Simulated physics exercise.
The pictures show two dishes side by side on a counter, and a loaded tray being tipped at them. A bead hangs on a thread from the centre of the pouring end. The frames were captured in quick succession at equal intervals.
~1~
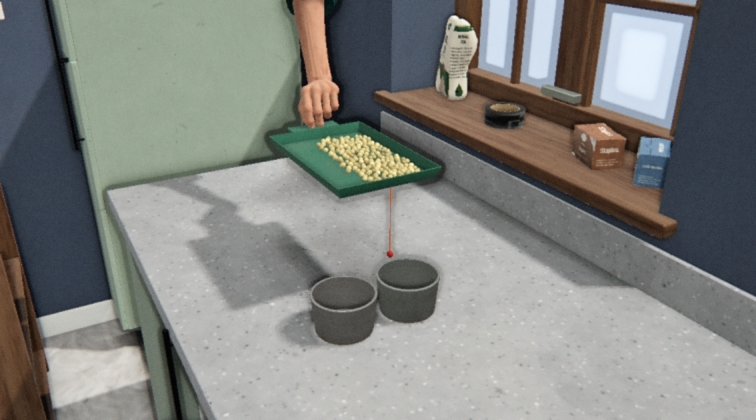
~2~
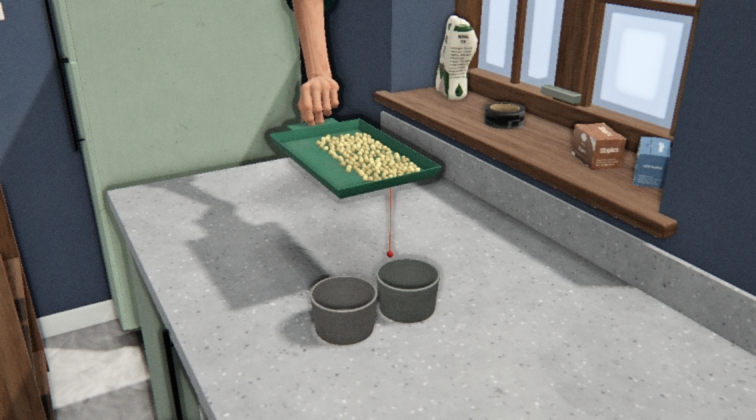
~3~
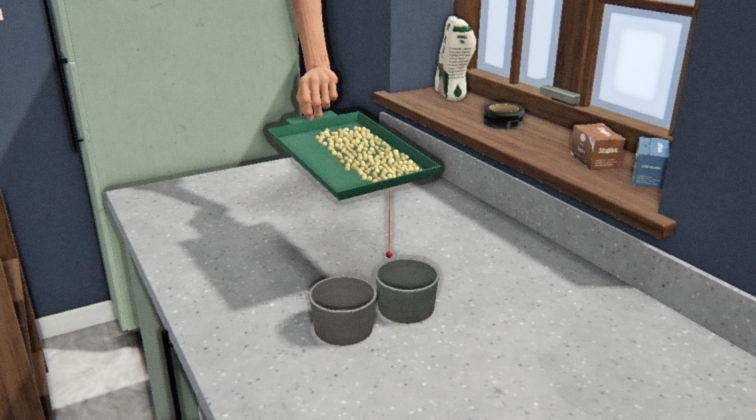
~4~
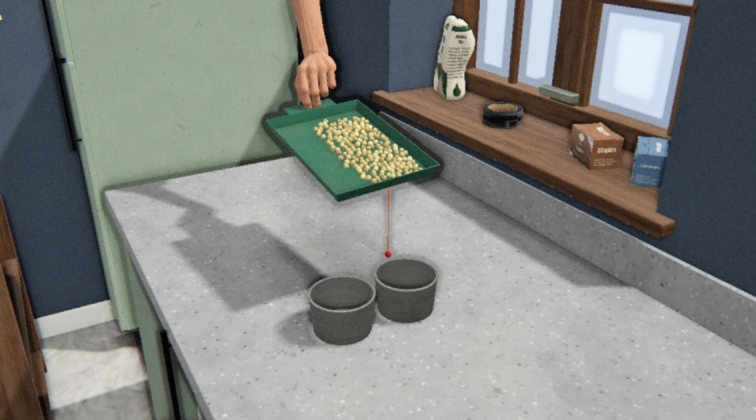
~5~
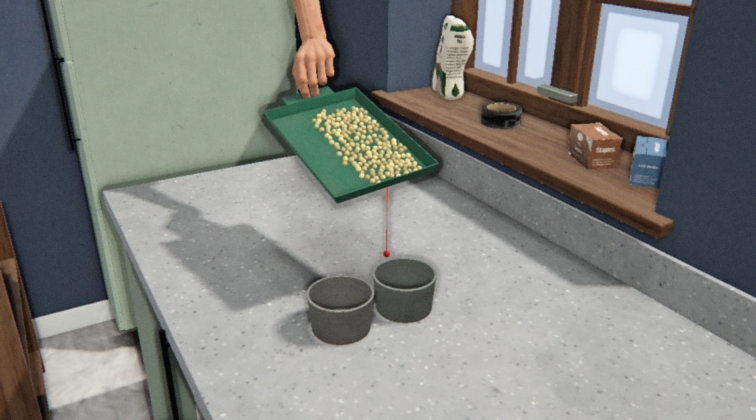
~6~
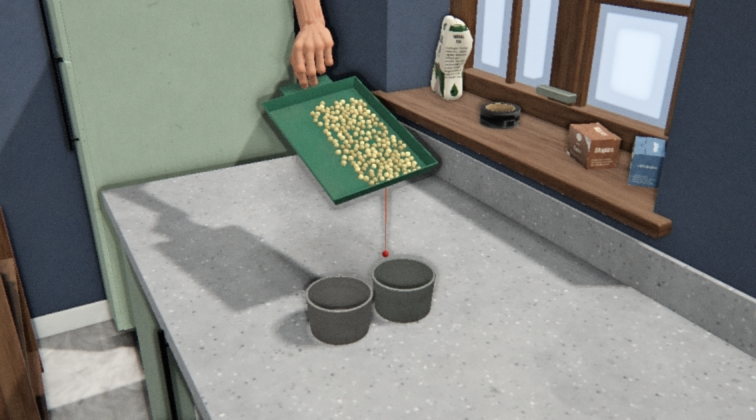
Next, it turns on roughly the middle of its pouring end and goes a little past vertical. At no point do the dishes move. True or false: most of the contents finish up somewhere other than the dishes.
False.
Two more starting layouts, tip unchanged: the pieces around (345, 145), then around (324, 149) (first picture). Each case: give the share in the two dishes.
Close to 80 %, followed by close to 80 %.
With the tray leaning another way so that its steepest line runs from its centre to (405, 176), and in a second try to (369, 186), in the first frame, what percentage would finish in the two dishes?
Shares, approx.: 20 %, then 90 %.
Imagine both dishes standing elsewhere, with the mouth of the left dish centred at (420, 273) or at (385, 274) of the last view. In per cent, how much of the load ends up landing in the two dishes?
0 %, 20 %.
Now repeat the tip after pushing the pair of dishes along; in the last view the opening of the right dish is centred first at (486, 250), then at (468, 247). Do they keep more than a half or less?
Try 1: A minority of it. Try 2: A minority of it.
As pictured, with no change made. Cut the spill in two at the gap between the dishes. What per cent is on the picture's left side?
That's roughly 70 per cent of the pieces.
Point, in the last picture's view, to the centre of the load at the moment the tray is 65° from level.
Load centre: Approx. (350, 202).
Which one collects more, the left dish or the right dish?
The one at left wins.
Soon, tray tipped steeply; about two thirds on the tray; a small part in the left dish; a stray few in the right dish; a stray few outside both; about a quarter in the air.
A while on, tray tipped past a quarter turn; a stray few on the tray; most in the left dish; a stray few in the right dish; a small part outside both; a stray few in the air.
Towards the end, tray tipped past a quarter turn; most in the left dish; a stray few in the right dish; a small part outside both.
Finally, tray tipped past a quarter turn; most in the left dish; a stray few in the right dish; a small part outside both.
